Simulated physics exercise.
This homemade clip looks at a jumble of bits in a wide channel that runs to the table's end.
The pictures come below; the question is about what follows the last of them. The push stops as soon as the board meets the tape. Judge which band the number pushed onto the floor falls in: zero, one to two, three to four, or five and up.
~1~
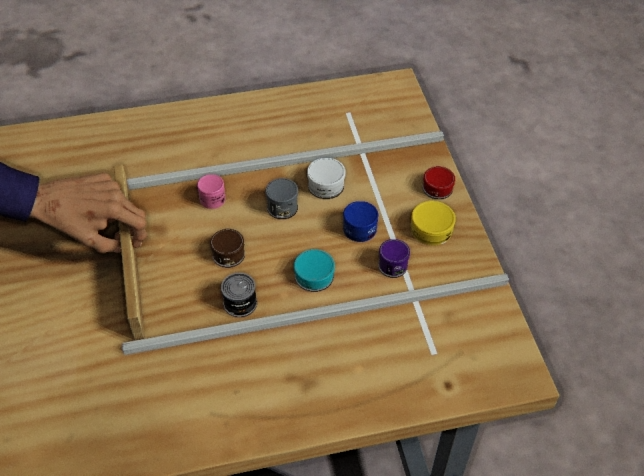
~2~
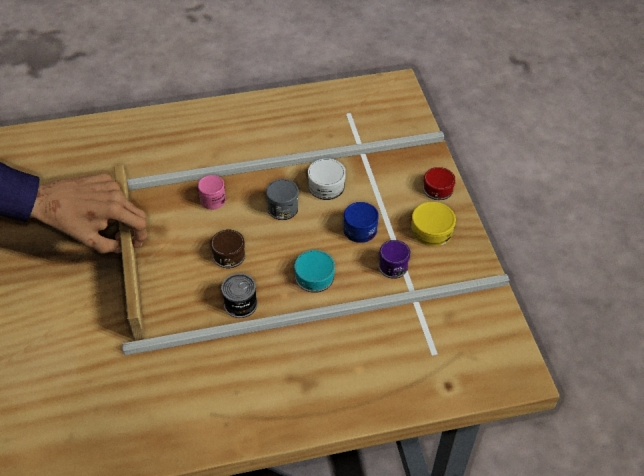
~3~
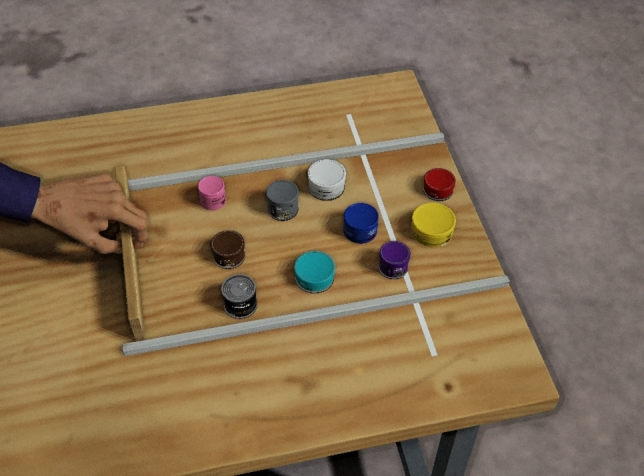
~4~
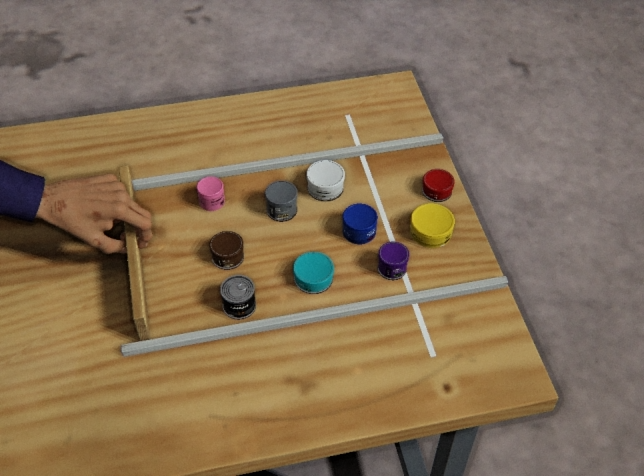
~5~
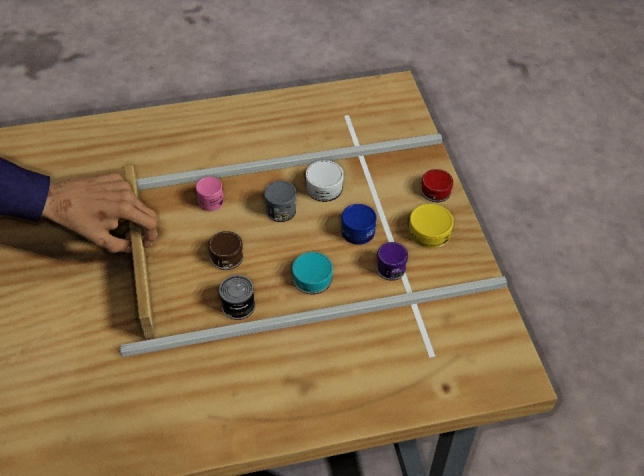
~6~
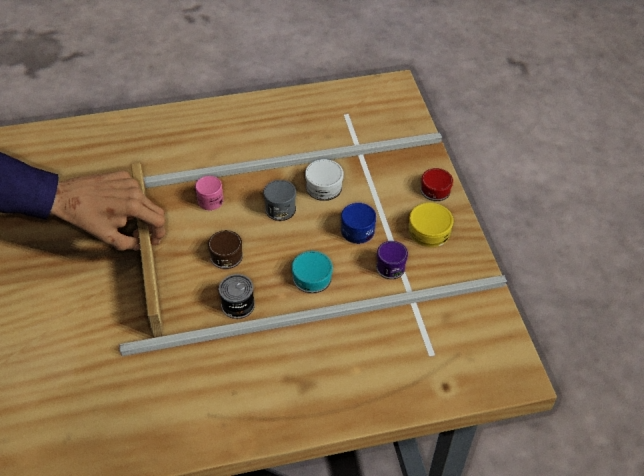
It falls in the zero band.
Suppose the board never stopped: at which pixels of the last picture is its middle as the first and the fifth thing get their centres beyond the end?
For the first, roughly (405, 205); for the next, roughly (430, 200).
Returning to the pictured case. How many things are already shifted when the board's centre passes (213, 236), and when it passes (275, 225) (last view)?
First 3 and then 5.
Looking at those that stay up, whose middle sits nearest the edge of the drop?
It's the red tin that is foremost.
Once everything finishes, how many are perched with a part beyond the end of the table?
Things overhanging at the end: 0.
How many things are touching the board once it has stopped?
My count gives 5.
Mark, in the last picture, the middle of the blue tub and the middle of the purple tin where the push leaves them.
The blue tub comes to rest close to (421, 197), while the purple tin rests close to (444, 257).
A little later, none off yet; red tin at rest near (437, 185); yellow tub at rest near (430, 225); purple tin at rest near (392, 260).
When it is over, the number that fall off is zero.
